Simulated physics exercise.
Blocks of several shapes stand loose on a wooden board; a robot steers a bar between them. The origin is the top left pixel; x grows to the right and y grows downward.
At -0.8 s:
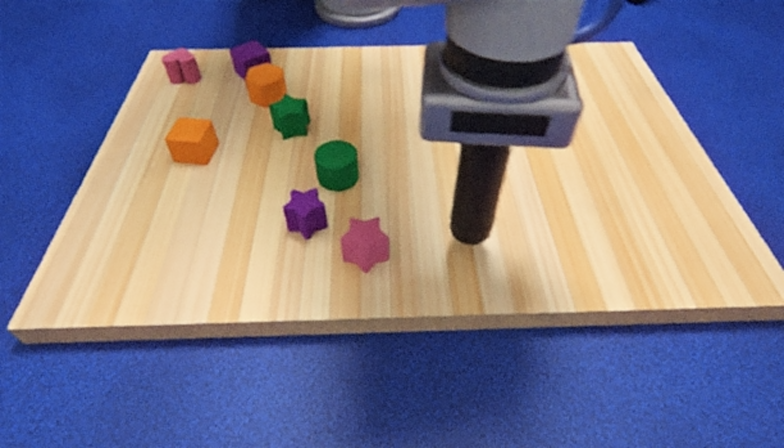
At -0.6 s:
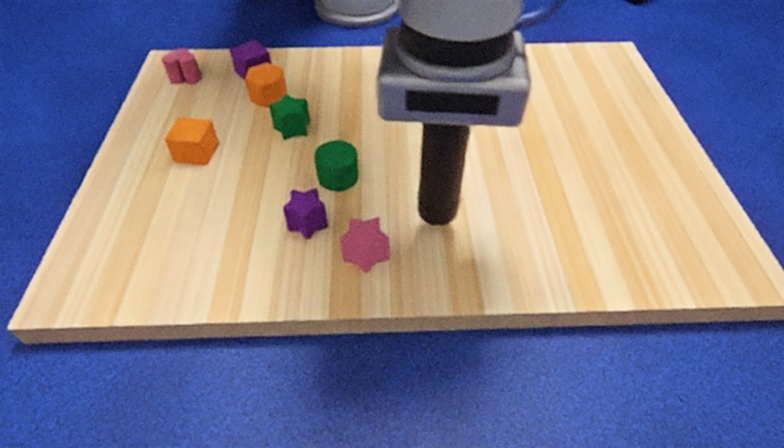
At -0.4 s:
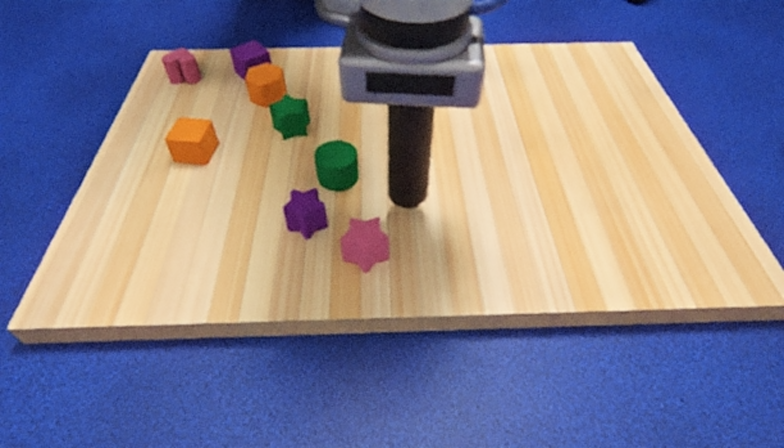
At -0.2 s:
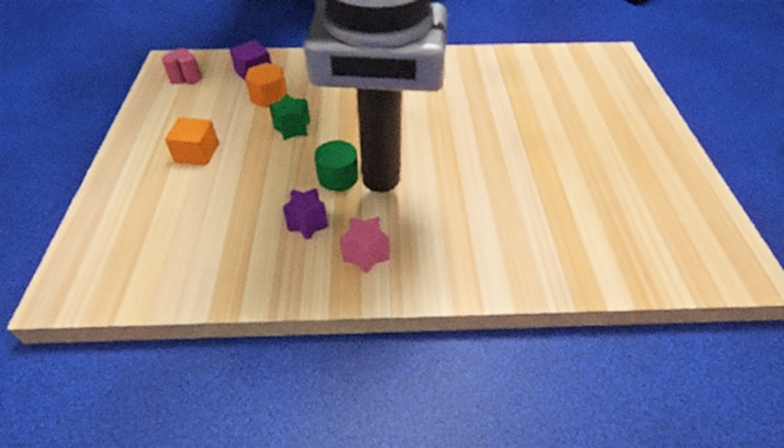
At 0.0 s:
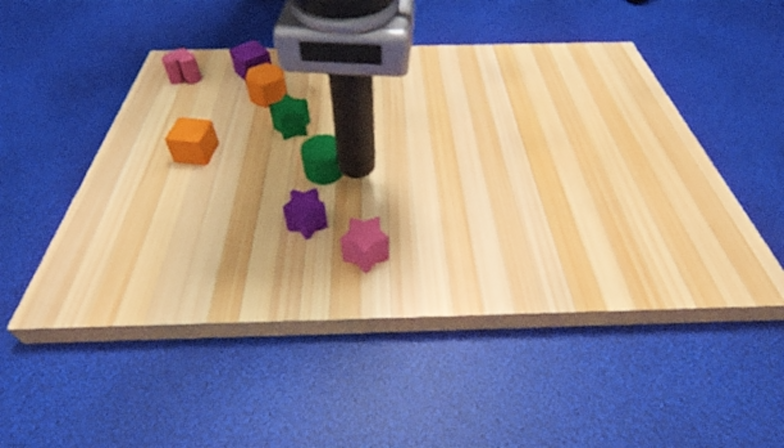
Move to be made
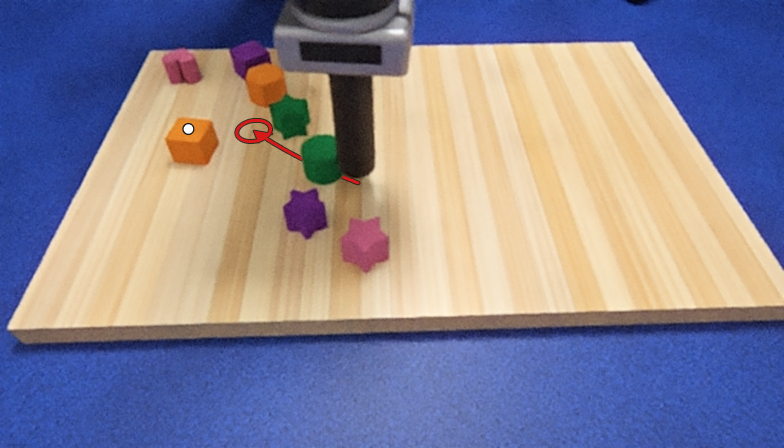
A robot arm's dark bar starts right of the colored blocks on a wooden board and glides left and toward the far side while the blocks stay still. It reaches the green cylinder and nudges it slightly left and away, while the purple and pink stars and the other blocks remain in place.
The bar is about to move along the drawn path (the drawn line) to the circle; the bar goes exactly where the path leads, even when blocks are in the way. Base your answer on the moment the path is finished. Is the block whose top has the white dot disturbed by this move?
It is moved from its place.
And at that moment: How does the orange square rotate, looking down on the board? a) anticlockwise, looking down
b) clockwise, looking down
I'll go with a - anticlockwise, looking down.
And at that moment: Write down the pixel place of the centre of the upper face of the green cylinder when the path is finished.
The centre of its top face lies at (211, 106).
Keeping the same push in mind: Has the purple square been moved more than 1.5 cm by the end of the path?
No, it doesn't check out.
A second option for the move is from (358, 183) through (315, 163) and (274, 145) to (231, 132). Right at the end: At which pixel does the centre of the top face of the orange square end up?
I expect it at (166, 129).
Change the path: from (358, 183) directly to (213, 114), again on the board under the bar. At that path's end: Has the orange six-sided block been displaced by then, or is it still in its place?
That block stays in place.
Drawn move, from (358, 183) by way of (300, 158) to (254, 131); the dot is on the orange square.
On the path given first. One third of the way, bar at (316, 150); green cylinder at (282, 132).
Two thirds of the way, bar at (280, 133); green star at (286, 103), turned 25° clockwise; green cylinder at (243, 119).
At the end, bar at (249, 114); orange square at (178, 128), turned 35° anticlockwise; purple square still; orange six-sided block still; green star at (280, 98), turned 70° clockwise; green cylinder at (211, 106).
